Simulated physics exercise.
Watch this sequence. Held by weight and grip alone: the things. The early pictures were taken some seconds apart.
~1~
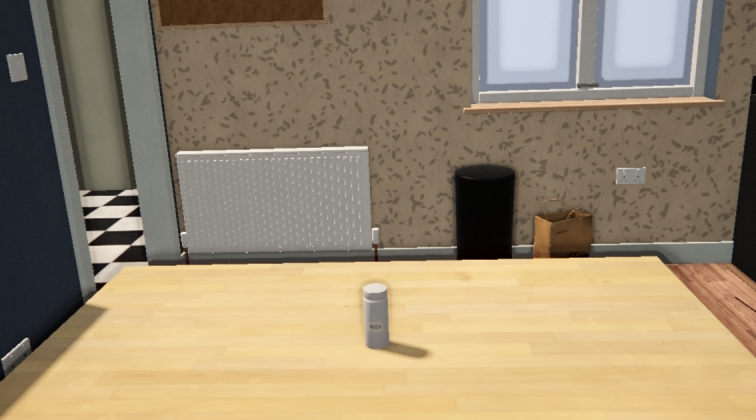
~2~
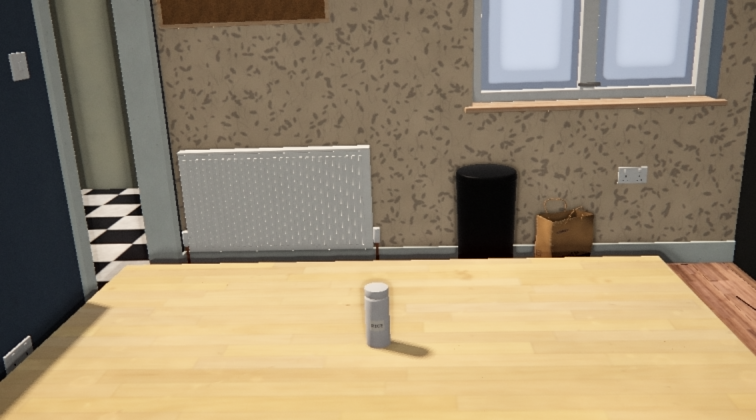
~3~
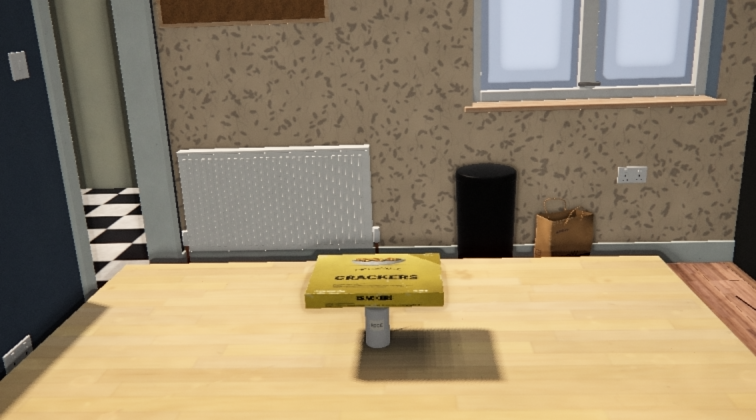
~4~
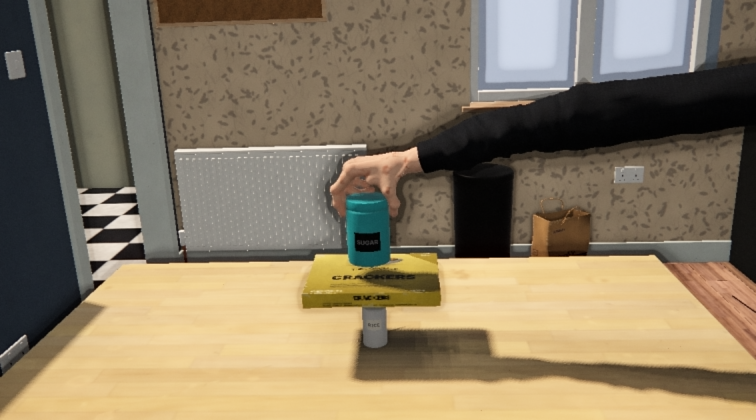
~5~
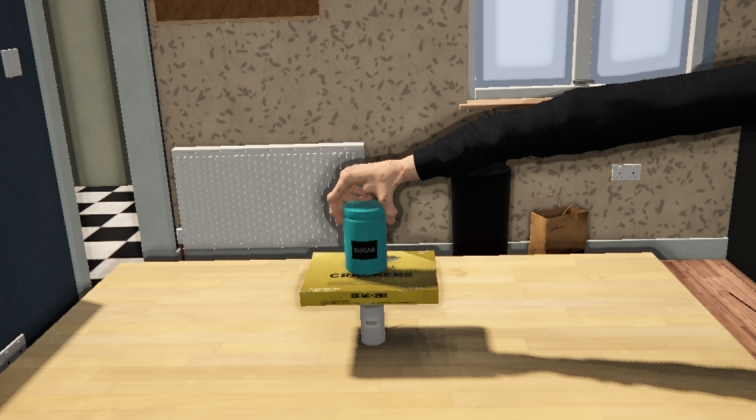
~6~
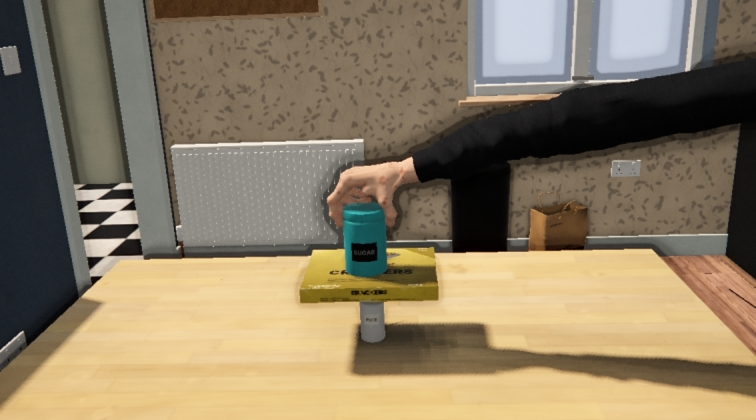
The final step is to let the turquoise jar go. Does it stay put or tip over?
The result is a standing stack.
Then, 0.30 s past the last view, nothing moves.
Then, 0.70 s past the last view, turquoise jar resting near (365, 240).
Finally, all 3 still in place. Final places as the last picture's camera would see them, turquoise jar near (365, 240). The stack keeps its balance.
